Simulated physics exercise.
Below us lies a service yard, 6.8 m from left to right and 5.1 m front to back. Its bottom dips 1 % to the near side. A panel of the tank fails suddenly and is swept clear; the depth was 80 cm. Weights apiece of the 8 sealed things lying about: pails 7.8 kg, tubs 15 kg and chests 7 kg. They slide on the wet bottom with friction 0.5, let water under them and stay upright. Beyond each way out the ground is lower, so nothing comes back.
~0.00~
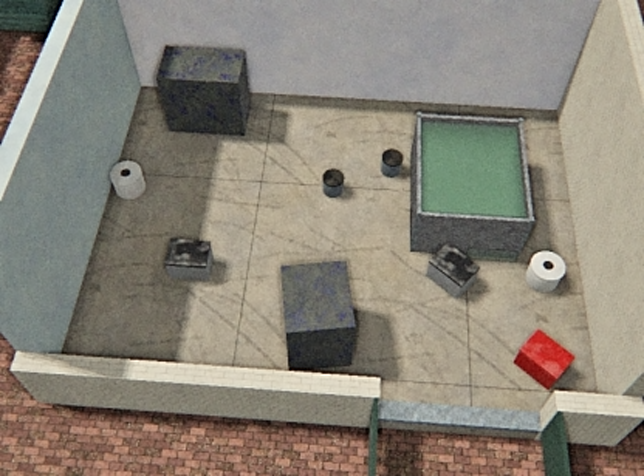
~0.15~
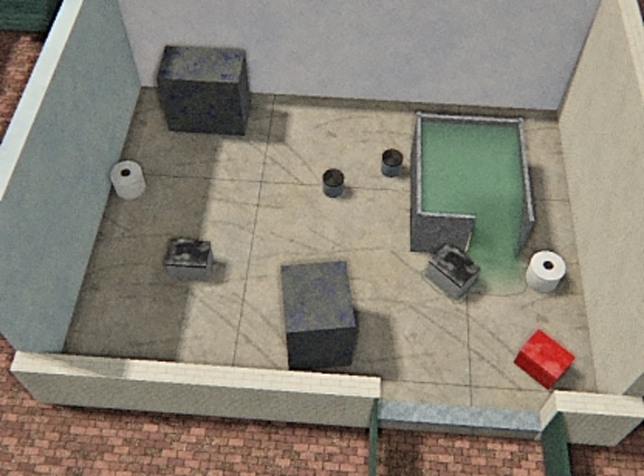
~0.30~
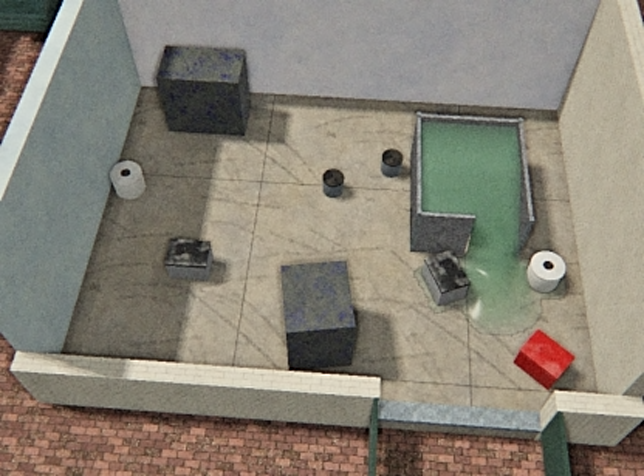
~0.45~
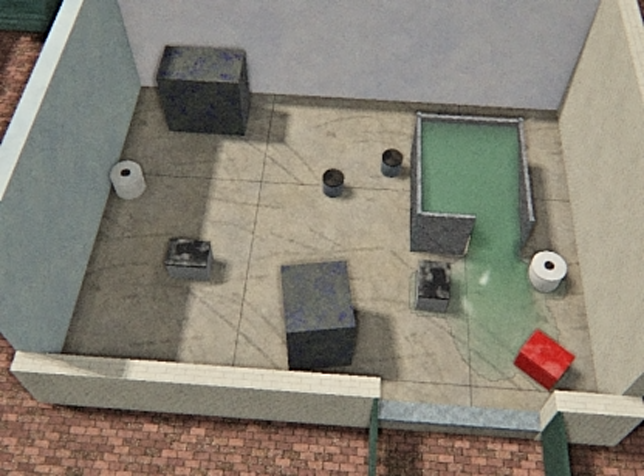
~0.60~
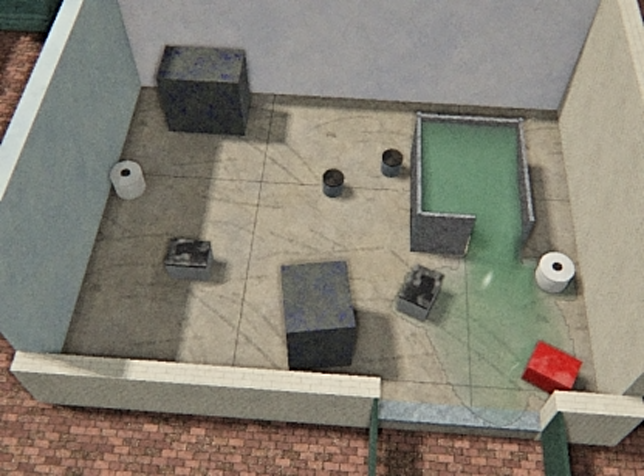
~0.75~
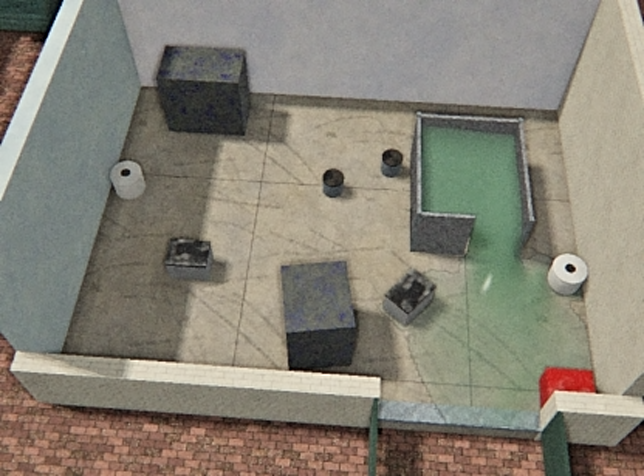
The footage shows a walled yard where a tank's near side opens and green water spreads across the floor, pushing a dark box leftward, then shifting a white cylinder and a red box toward the lower right.
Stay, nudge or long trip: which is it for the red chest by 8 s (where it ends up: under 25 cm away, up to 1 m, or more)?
Red chest gets carried off.
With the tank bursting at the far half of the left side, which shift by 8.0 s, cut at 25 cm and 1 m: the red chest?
Then the red chest moves a short way.
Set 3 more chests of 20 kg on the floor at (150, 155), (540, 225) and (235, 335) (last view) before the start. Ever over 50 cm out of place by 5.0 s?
In that order: Short of it, less, short of it.
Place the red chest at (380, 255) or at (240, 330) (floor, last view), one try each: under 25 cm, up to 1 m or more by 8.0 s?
In that order: It barely shifts; it holds its place.
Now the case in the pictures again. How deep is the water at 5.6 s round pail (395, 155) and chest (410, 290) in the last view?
Roughly 0 and 1 cm.
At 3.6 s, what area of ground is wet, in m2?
Some 11.0 m2.
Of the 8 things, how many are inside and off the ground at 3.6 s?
I count 0.
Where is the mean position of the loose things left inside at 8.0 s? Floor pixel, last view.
Around (348, 212).
After 1.6 s the red chest is near (536, 380), 0.5 m from its start, afloat; 0 of 8 are out; 1 afloat.
After 3.6 s the red chest has gone out; 1 of 8 are out; 0 afloat.
After 5.6 s the red chest has gone out; 1 of 8 are out; 0 afloat.
After 8.0 s the red chest has gone out; 1 of 8 are out; 0 afloat.
